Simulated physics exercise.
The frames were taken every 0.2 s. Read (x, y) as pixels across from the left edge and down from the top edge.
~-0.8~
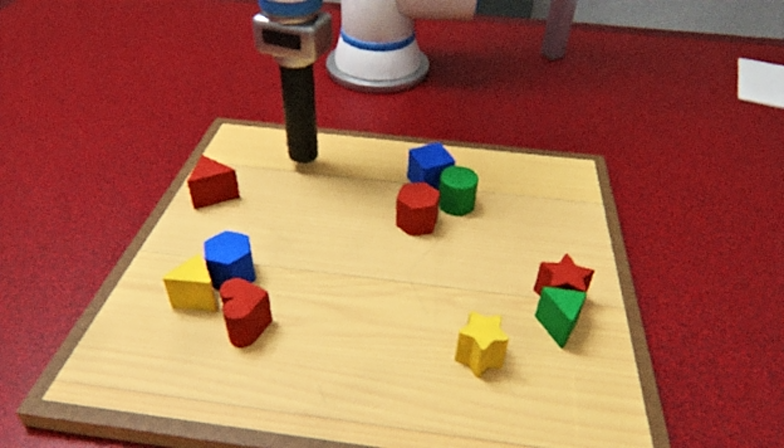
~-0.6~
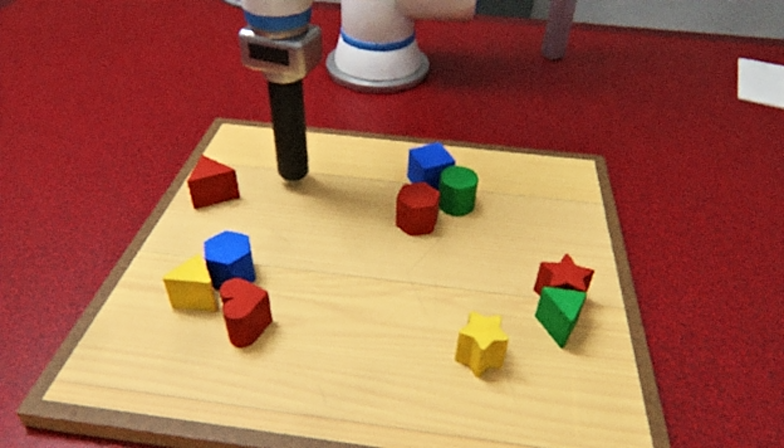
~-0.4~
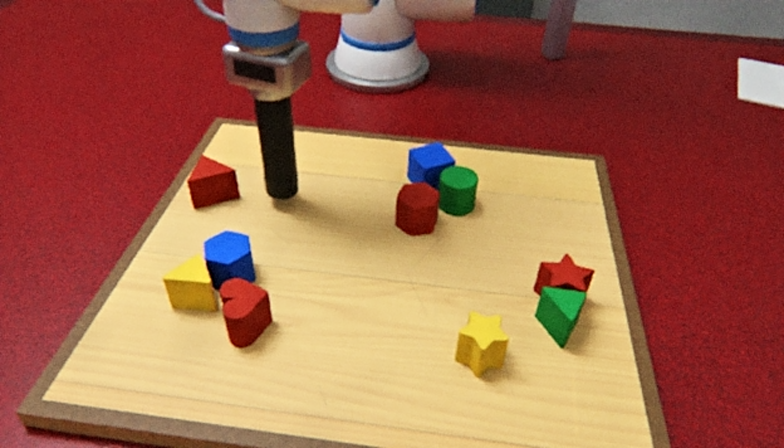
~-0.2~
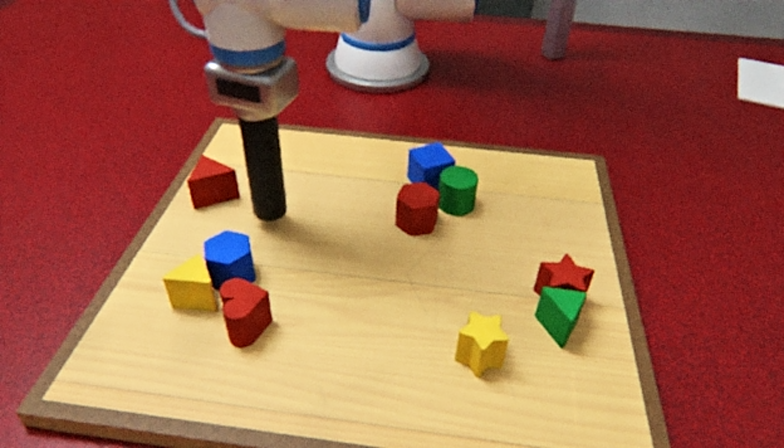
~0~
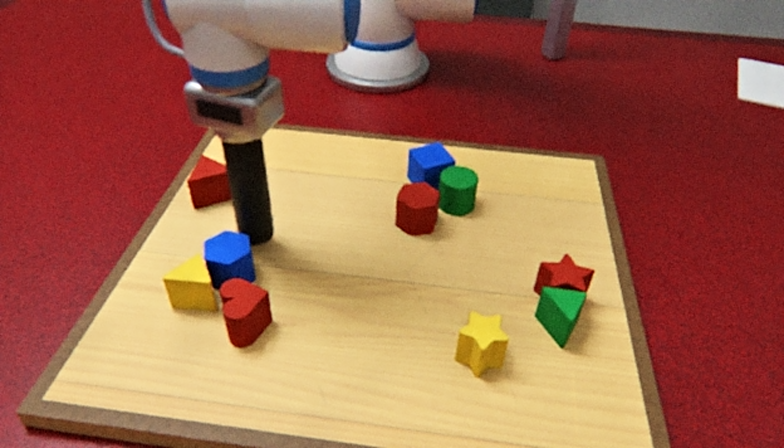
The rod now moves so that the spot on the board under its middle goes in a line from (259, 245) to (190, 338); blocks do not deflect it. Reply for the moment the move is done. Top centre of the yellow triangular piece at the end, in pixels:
At roughly (87, 325).
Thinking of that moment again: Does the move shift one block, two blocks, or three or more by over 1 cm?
It will shift two blocks.
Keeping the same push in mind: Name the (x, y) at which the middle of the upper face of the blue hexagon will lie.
My prediction: (130, 328).
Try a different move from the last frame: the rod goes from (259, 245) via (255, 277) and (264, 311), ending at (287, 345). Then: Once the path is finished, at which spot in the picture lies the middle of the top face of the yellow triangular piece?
For the centre of its top, I'd go with (167, 280).
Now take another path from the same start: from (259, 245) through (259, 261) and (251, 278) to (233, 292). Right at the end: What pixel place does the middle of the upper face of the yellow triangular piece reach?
Its top middle will sit at (143, 289).
What follows on the original path. One third of the way, rod (236, 262); yellow triangular piece (164, 288), turned 25° anticlockwise; blue hexagon (201, 269), turned 20° clockwise.
Two thirds of the way, rod (212, 293); yellow triangular piece (124, 311); blue hexagon (168, 299), turned 40° clockwise.
At the end, rod (187, 327); yellow triangular piece (87, 325), turned 20° clockwise; blue hexagon (130, 328), turned 65° clockwise; red heart block in place.
